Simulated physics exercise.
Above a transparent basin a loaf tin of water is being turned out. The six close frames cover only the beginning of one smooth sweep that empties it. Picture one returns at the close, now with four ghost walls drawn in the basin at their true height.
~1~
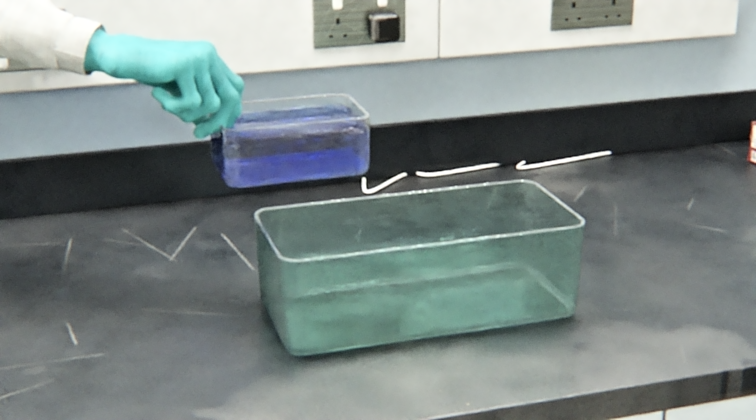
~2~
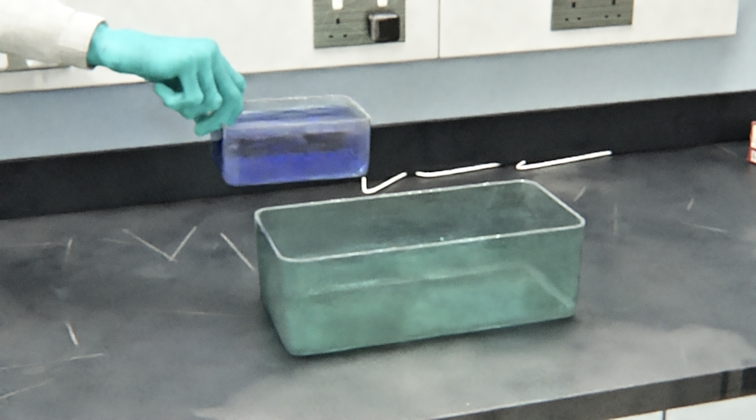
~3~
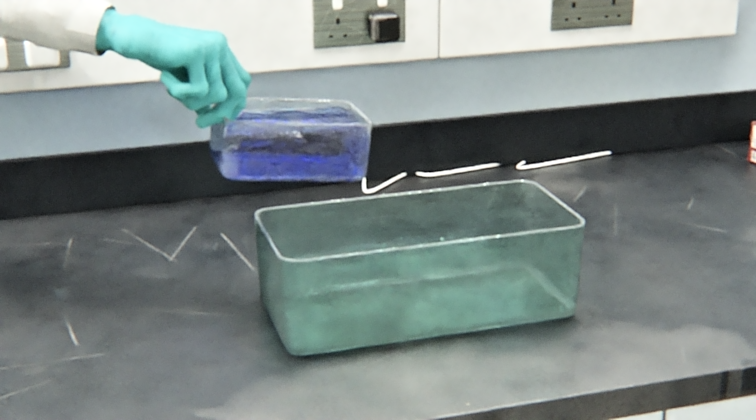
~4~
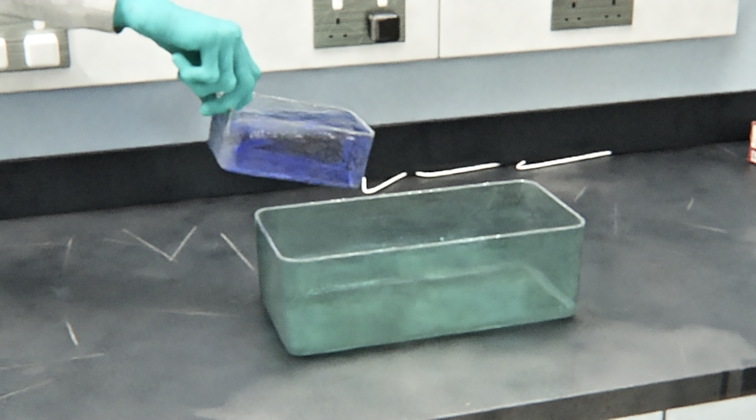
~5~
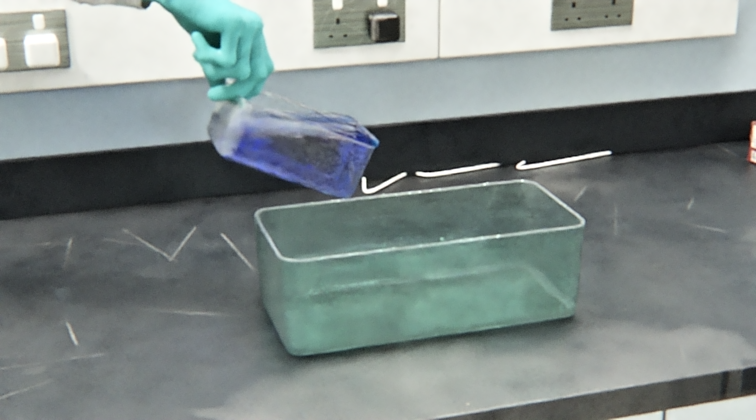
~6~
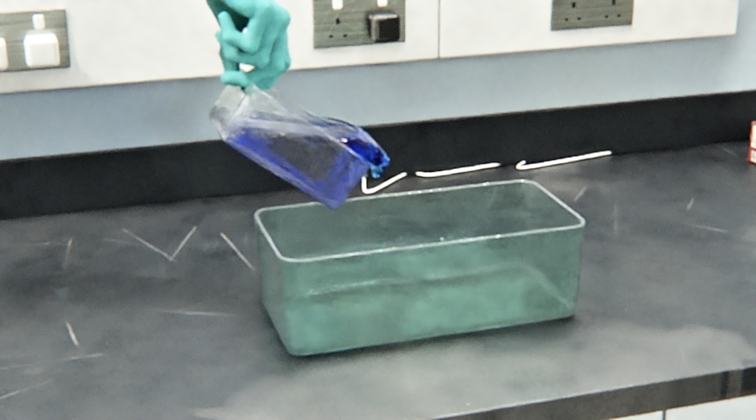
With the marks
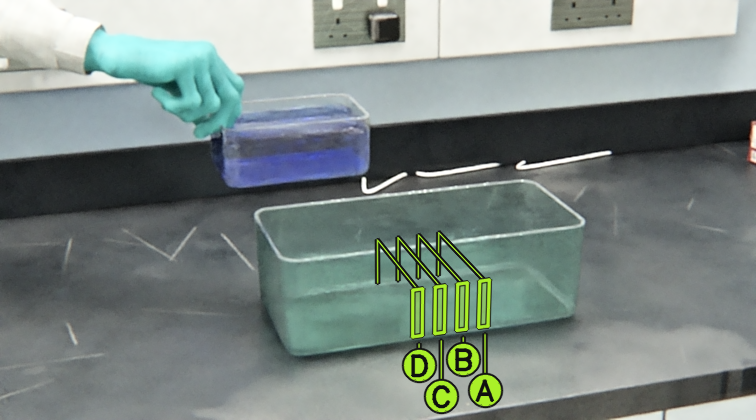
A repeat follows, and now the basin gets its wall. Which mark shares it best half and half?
Use slot D.
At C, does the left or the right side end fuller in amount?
The left side.
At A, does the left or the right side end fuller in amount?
The left one.
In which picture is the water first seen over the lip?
In picture 5.
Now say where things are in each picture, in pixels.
In the first picture, upright, lip at (357, 104); basin from (285, 354) to (575, 312); nothing has left yet.
In the second picture, upright, lip at (358, 106); nothing has left yet.
In the third picture, tipped about 7°, lip at (360, 112); nothing has left yet.
In the fourth picture, tipped about 15°, lip at (362, 122); nothing has left yet.
In the fifth picture, tipped about 25°, lip at (363, 135); water is over the lip, down to (363, 135).
In the sixth picture, tipped about 37°, lip at (360, 151); water is over the lip, down to (365, 174).
In lime, A at (485, 334); B at (463, 337); C at (441, 340); D at (419, 343).
If A is chosen, about 90 % ends left of the wall and 4 % right of it; 6 % is lost outside.
If B is chosen, about 96 % ends left of the wall and 3 % right of it.
If C is chosen, about 79 % ends left of the wall and 17 % right of it; 5 % is lost outside.
If D is chosen, about 46 % ends left of the wall and 51 % right of it; 3 % is lost outside.
